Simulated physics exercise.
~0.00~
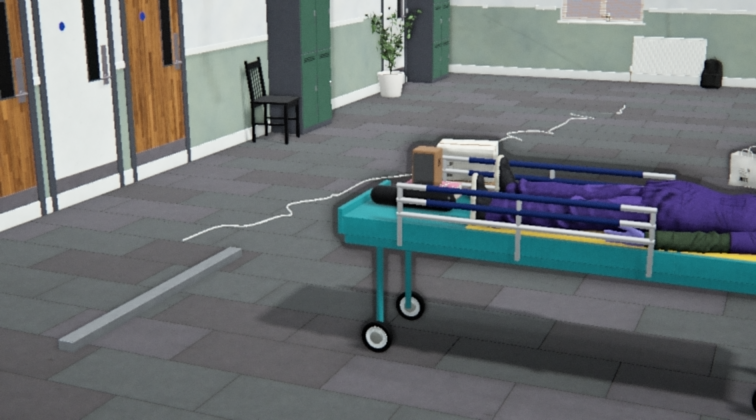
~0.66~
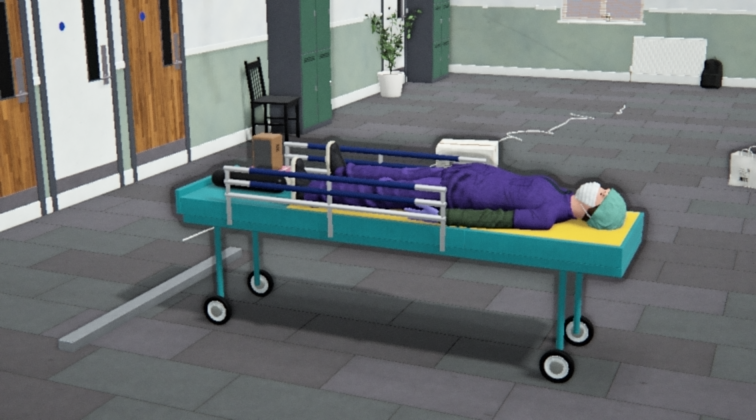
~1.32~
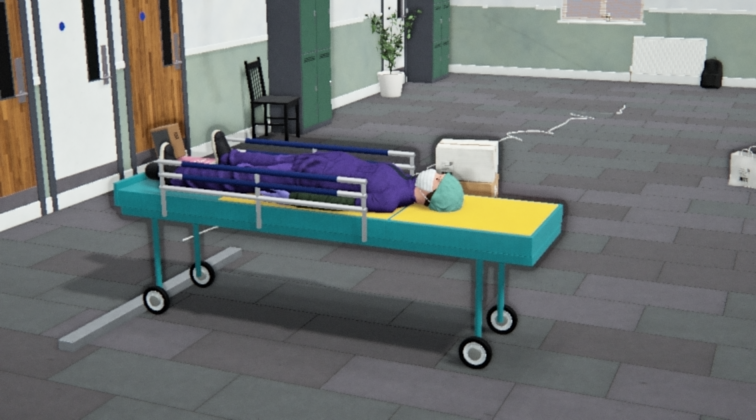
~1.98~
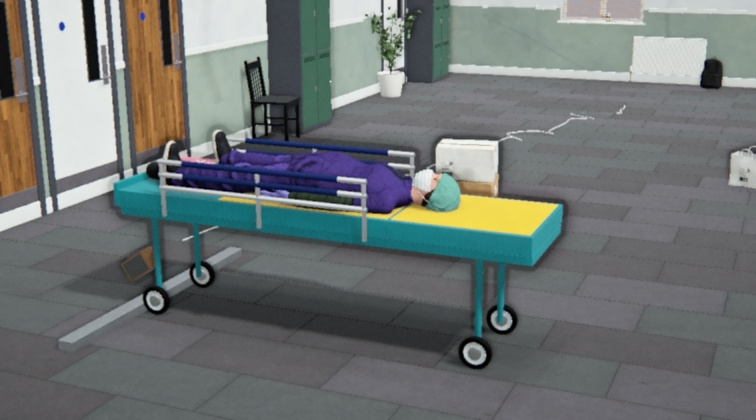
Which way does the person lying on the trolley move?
The person moves to the left, feet first.
A trolley rolls left and stops, the person aboard slides, and a brown box drops off.
